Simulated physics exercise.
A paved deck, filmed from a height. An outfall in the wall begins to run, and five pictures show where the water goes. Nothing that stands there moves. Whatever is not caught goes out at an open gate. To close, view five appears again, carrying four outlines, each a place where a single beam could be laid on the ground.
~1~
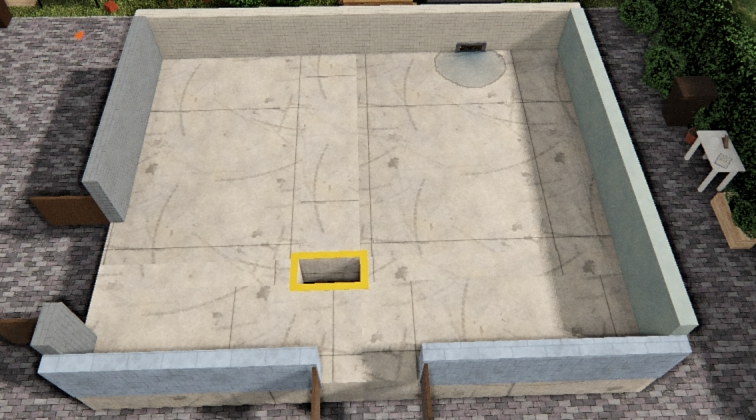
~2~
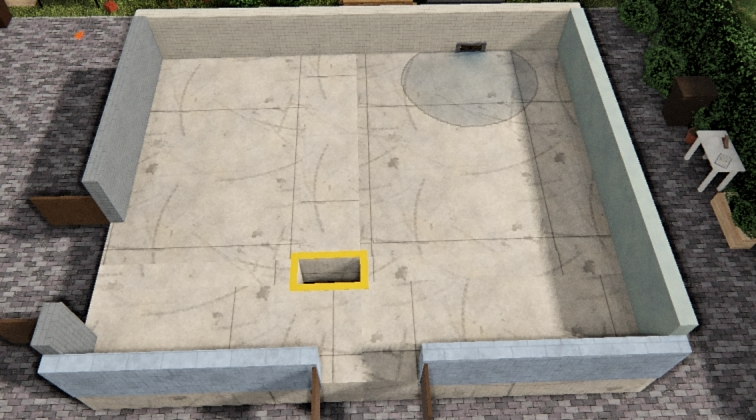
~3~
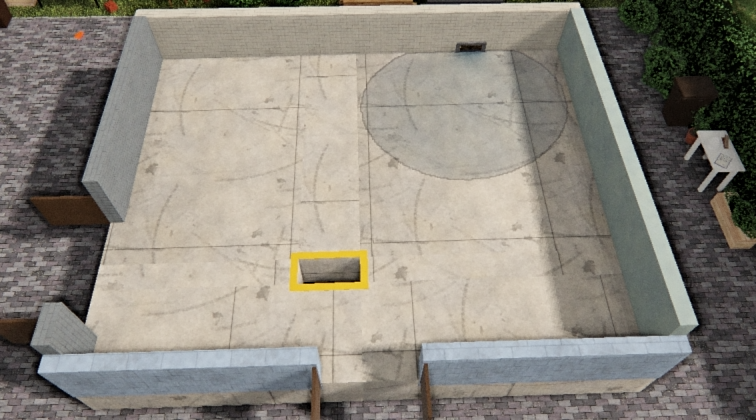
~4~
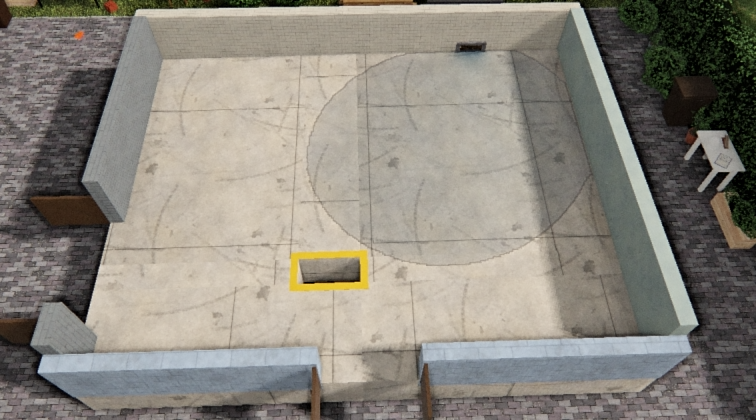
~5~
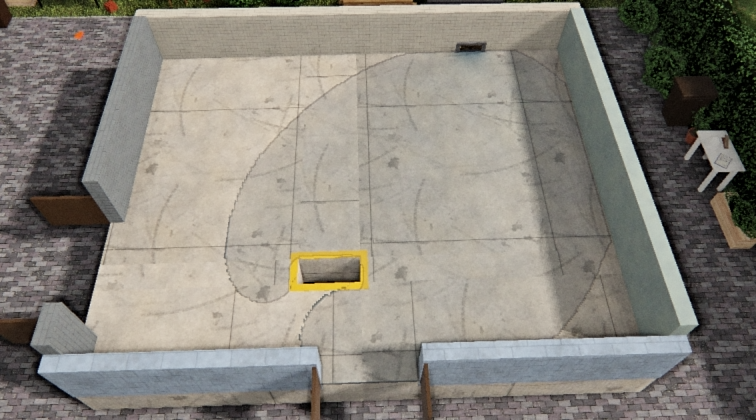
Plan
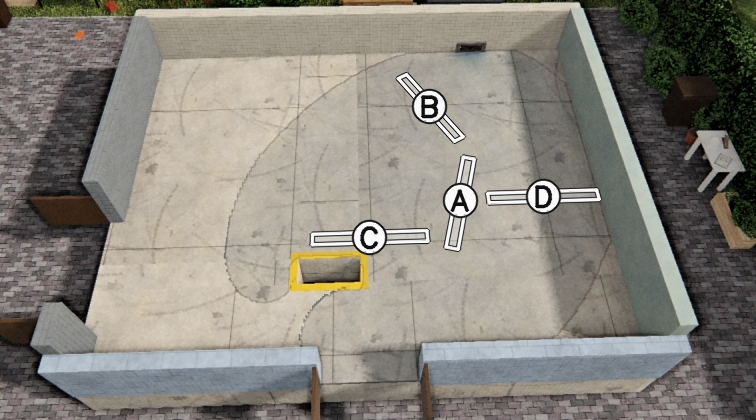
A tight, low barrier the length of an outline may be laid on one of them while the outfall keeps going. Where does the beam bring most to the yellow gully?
Choose D.
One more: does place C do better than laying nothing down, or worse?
It is worse.
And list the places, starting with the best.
The order is D, A, B, C.
On the marked copy, A from (452, 248) to (468, 158); B from (402, 76) to (458, 139); C from (312, 239) to (427, 235); D from (488, 198) to (597, 194).
Choosing A, about 24 % of the stream runs into the yellow gully, about 75 % out by the gates.
Choosing B, about 6 % of the stream runs into the yellow gully, about 92 % out by the gates.
Choosing C, next to none of the stream runs into the yellow gully, about 98 % out by the gates.
Choosing D, about 42 % of the stream runs into the yellow gully, about 57 % out by the gates.
